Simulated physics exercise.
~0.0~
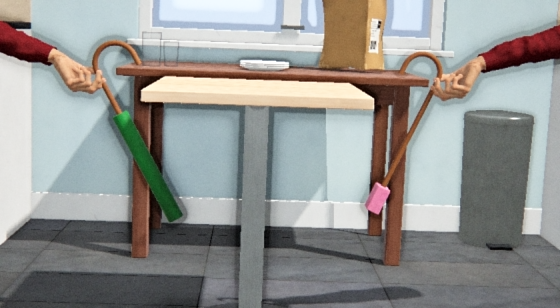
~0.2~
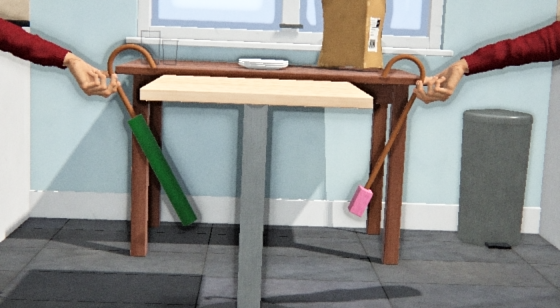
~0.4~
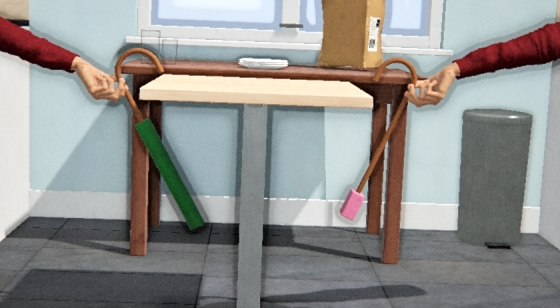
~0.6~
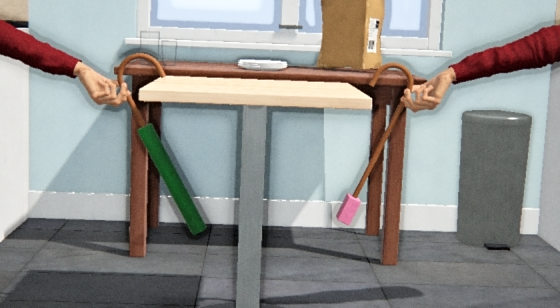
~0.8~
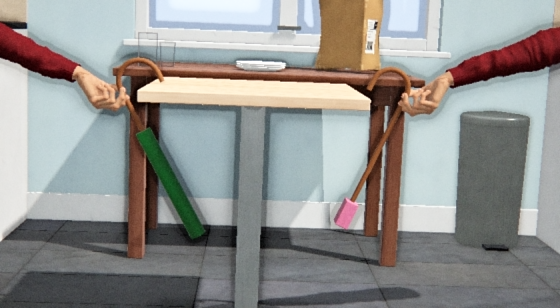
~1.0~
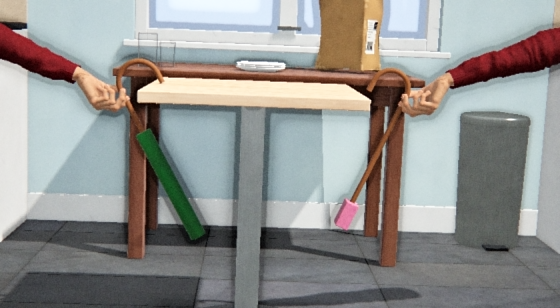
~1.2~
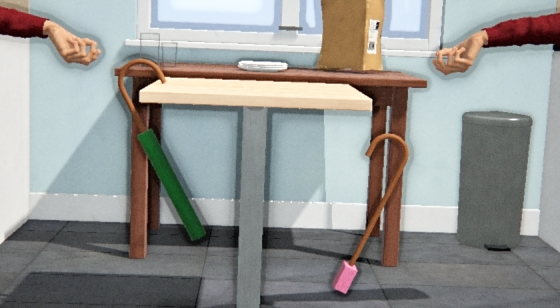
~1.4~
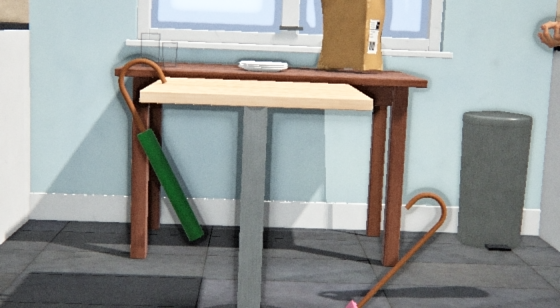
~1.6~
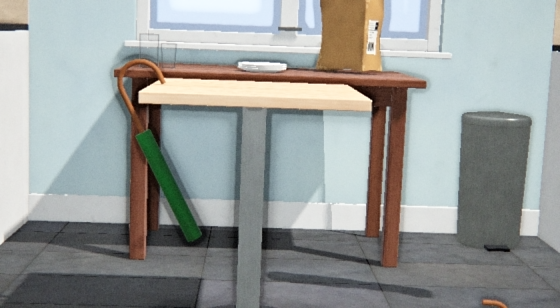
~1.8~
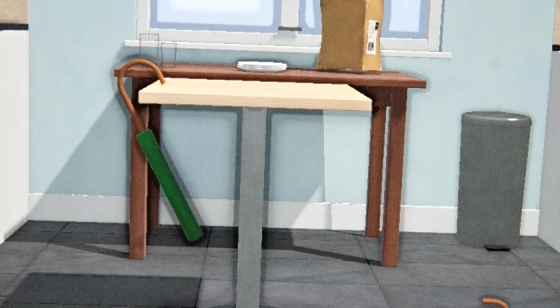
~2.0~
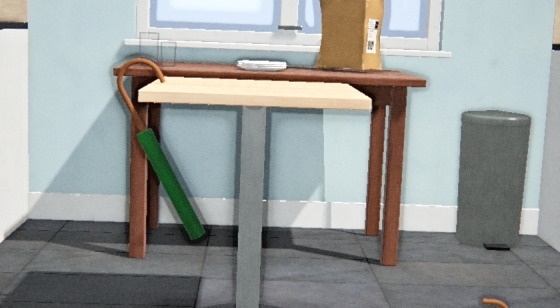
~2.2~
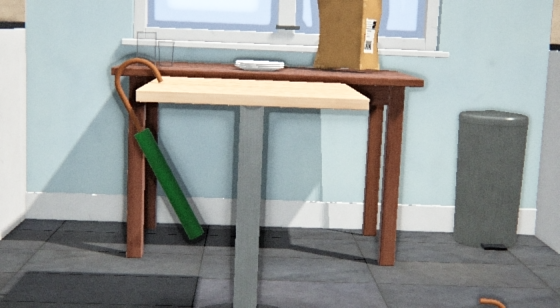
Two hands hook a green umbrella and pink brush on a table; the brush falls.
